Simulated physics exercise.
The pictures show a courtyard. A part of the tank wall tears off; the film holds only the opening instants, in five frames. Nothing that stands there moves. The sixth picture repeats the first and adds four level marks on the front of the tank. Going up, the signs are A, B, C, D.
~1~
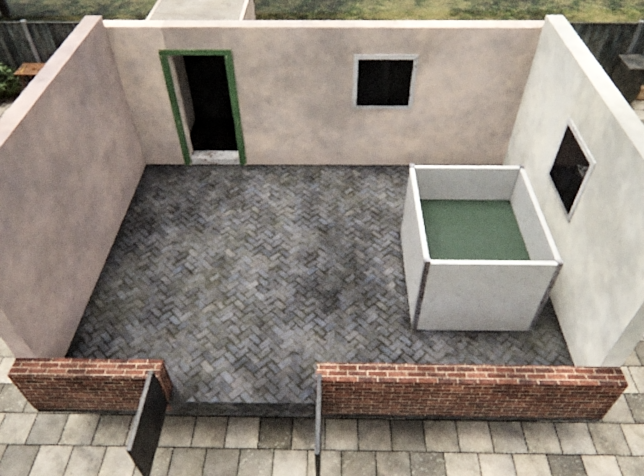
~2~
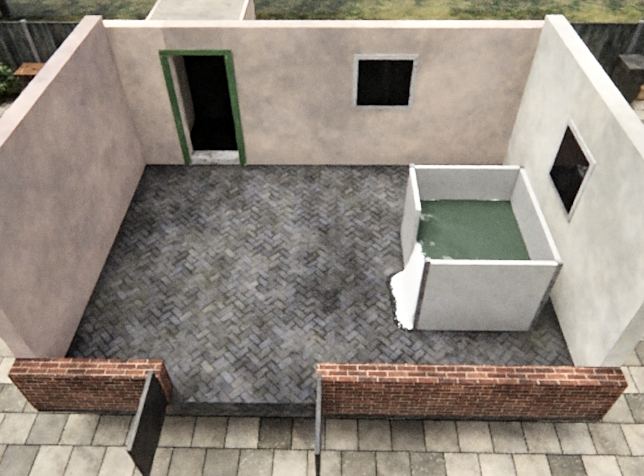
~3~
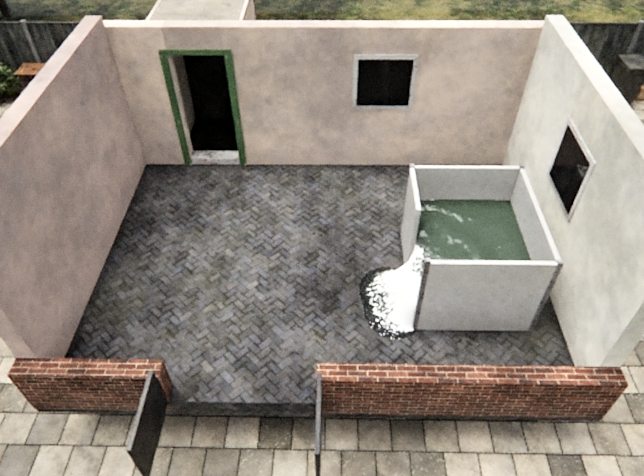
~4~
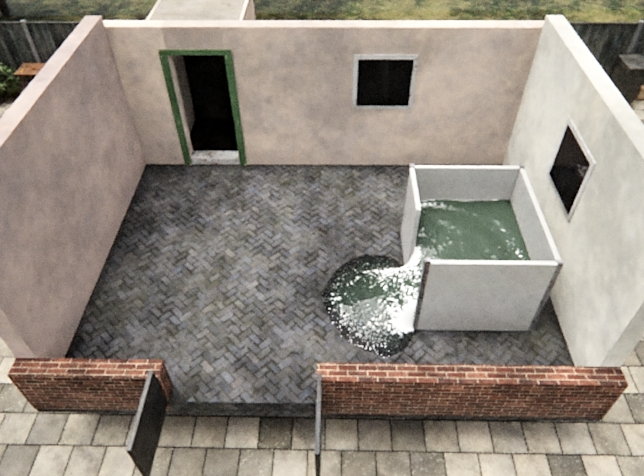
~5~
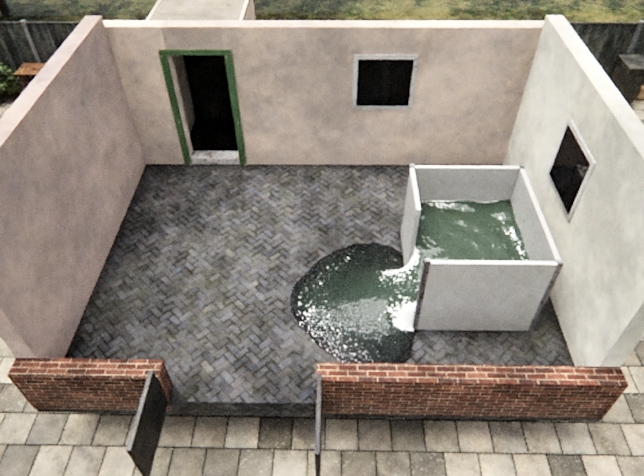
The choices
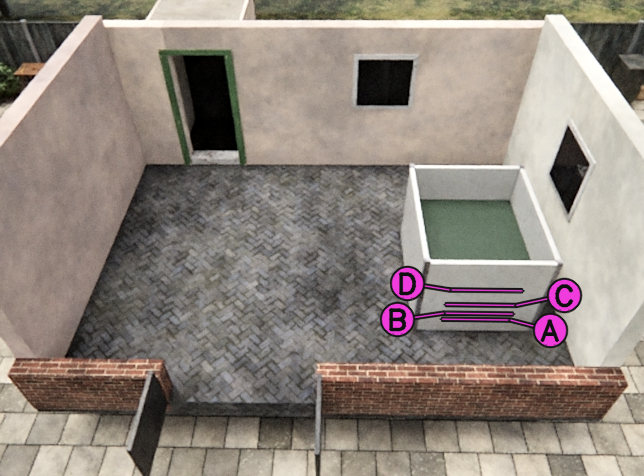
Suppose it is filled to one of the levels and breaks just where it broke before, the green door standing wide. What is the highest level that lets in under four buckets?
D will do.
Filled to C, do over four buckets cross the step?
No, not at all.
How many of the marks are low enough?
All of the four.
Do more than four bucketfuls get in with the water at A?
No.
On the marked copy, A at (476, 319); B at (478, 313); C at (481, 304); D at (485, 290); from the bottom up A, B, C, D.
For mark A, nothing gets over.
For mark B, nothing gets over.
For mark C, nothing gets over.
For mark D, a bucket or two gets in.
